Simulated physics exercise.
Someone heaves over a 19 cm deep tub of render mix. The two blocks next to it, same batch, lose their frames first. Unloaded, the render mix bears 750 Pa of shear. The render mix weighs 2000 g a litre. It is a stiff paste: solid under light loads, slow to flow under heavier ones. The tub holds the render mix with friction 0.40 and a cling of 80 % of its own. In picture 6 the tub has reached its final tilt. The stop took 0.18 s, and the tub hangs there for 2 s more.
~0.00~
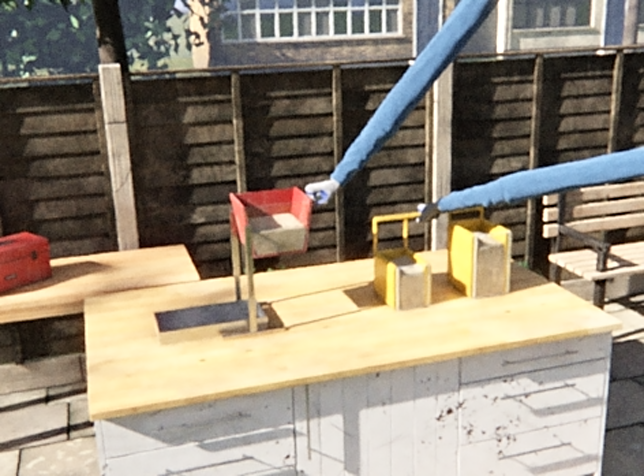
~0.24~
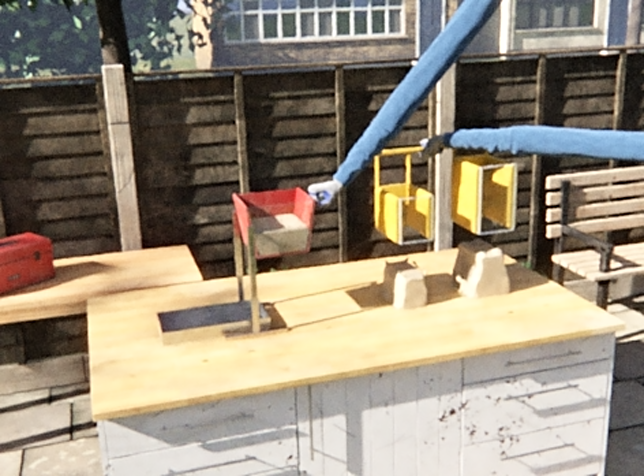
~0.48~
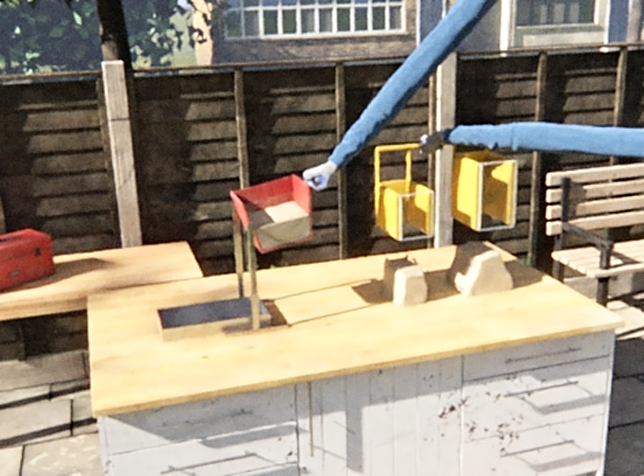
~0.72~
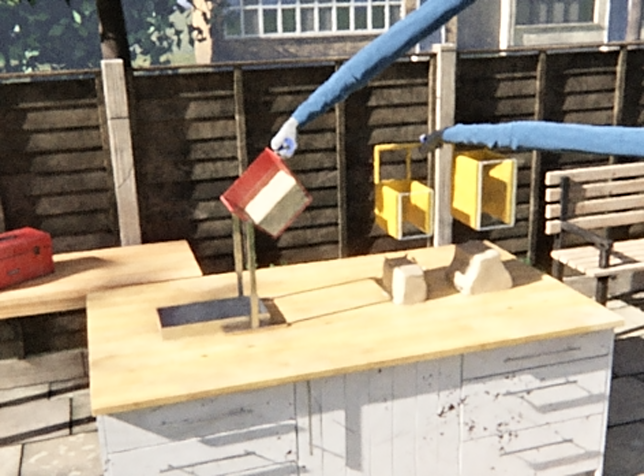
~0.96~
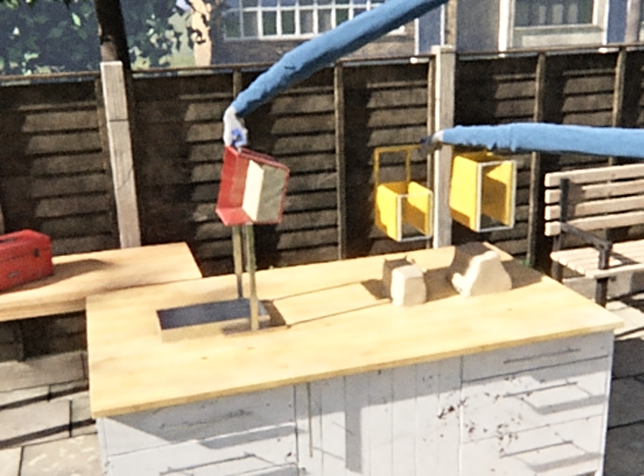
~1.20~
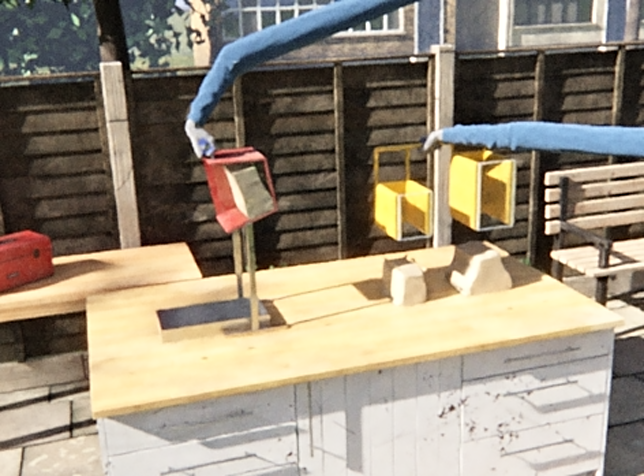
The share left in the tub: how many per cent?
About 47 %.
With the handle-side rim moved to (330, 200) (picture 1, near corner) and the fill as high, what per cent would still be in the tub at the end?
Then about 40 %.
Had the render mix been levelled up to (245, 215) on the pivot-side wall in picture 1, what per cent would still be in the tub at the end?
Then about 30 %.
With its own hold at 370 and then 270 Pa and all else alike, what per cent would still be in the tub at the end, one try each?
In that order: 40 %, 30 %.
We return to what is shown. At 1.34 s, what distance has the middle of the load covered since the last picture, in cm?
Roughly 6 cm.
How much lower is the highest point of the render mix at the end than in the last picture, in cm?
About 11 cm.
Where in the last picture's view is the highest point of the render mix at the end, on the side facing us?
Around (255, 198).
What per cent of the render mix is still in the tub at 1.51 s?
Near 50 %.
After 1.34 s, the tub is at 100 degrees and holds 99 %.
After 1.51 s, the tub is at 100 degrees and holds 50 %.
After 1.68 s, the tub is at 100 degrees and holds 47 %.
After 1.85 s, the tub is at 100 degrees and holds 47 %.
After 3.20 s, the tub is at 100 degrees and holds 47 %.
